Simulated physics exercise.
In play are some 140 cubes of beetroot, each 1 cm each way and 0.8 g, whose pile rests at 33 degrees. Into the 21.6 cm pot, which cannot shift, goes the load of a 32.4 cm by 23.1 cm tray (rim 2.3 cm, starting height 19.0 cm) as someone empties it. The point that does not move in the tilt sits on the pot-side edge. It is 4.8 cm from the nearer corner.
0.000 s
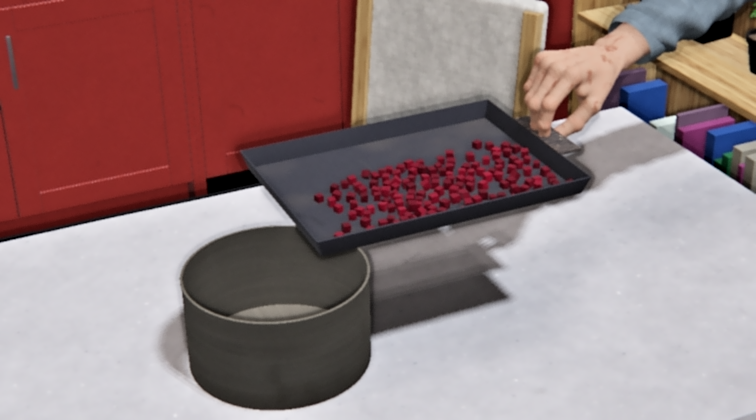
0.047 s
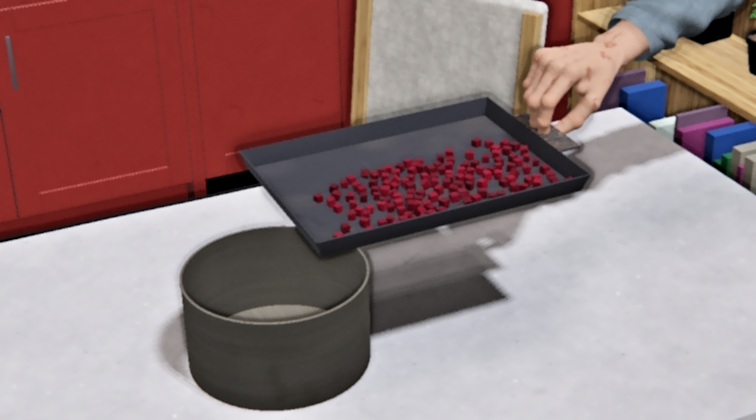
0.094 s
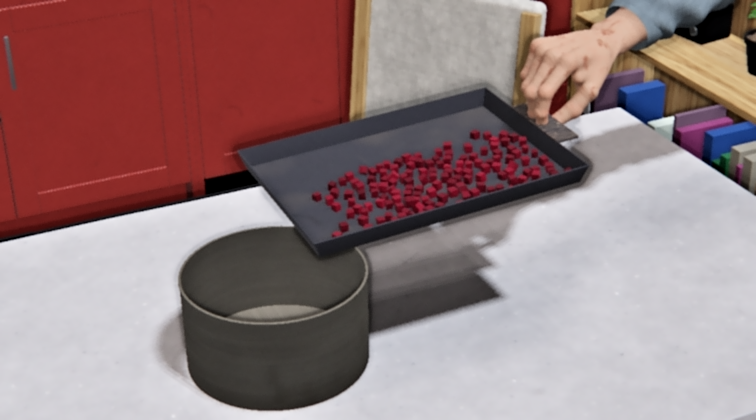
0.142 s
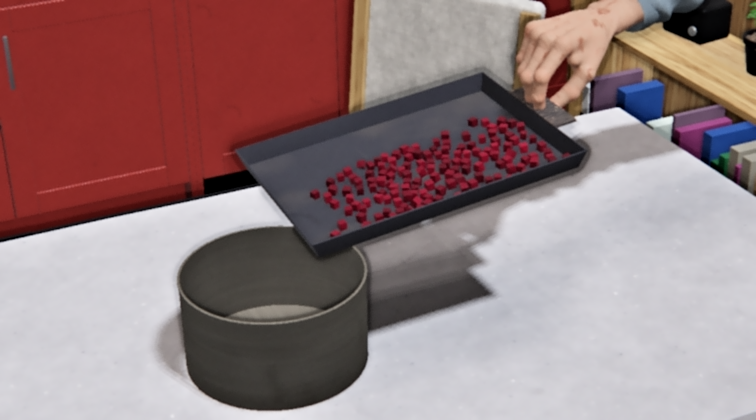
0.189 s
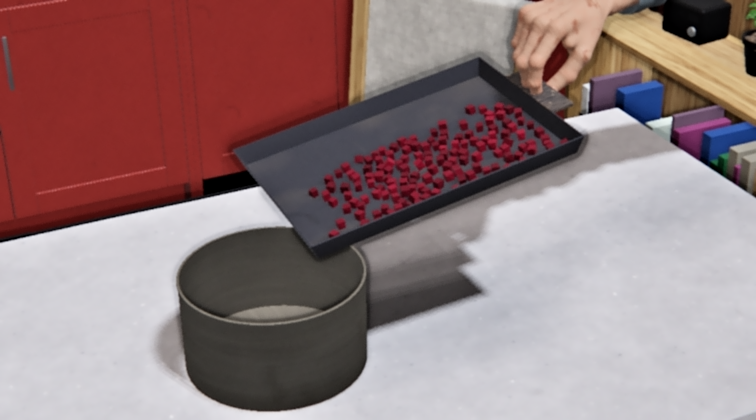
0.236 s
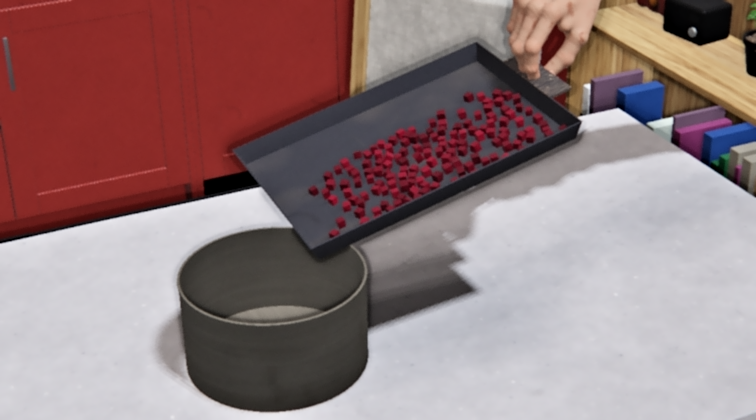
A dark tray of small red cubes tilts gradually as a hand raises its right end.
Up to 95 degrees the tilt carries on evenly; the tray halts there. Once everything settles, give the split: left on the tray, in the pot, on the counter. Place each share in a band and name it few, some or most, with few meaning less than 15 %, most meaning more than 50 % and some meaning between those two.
In the end: Tray few, pot most, counter some.
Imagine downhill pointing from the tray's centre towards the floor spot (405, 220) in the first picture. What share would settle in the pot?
My best guess is some 15 per cent.
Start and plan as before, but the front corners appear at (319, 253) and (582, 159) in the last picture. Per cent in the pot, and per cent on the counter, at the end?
Pot 15 % / counter 85 %.
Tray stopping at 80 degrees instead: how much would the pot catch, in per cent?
Around 40 in a hundred.
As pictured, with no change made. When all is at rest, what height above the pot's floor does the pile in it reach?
2.0 cm.
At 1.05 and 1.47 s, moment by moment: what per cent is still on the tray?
In turn: 45, 5.
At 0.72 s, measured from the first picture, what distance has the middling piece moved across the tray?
By then it sits near 8 cm from where it began.
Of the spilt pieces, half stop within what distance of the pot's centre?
Distance: Some 30 cm.
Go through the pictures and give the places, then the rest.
In the first frame, tray tilt 0 degrees, front corners at (321, 237) and (582, 175); middle of the pieces at (435, 184); pot at (275, 271).
In the second frame, tray tilt 1 degrees, front corners at (321, 238) and (581, 173); middle of the pieces at (435, 183).
In the third frame, tray tilt 3 degrees, front corners at (319, 238) and (580, 164); middle of the pieces at (433, 178).
In the fourth frame, tray tilt 6 degrees, front corners at (317, 239) and (578, 150), lowest corner left front; middle of the pieces at (431, 169).
In the fifth frame, tray tilt 10 degrees, front corners at (315, 241) and (575, 135), lowest corner left front; middle of the pieces at (429, 161).
In the sixth frame, tray tilt 14 degrees, front corners at (315, 242) and (573, 121), lowest corner left front; middle of the pieces at (428, 154); pot at (272, 273). The tray's pace is about 80 degrees a second.
After 0.72 s, tilt 52 degrees; the tray holds 100 %, the pot 0 %.
After 1.05 s, tilt 78 degrees; the tray holds 45 %, the pot 30 %.
Then, at 1.47 s, tilt 95 degrees; the tray holds 5 %, the pot 60 %.
By 2.6 s all is still; tray 0 %, pot 70 %, counter 30 %.
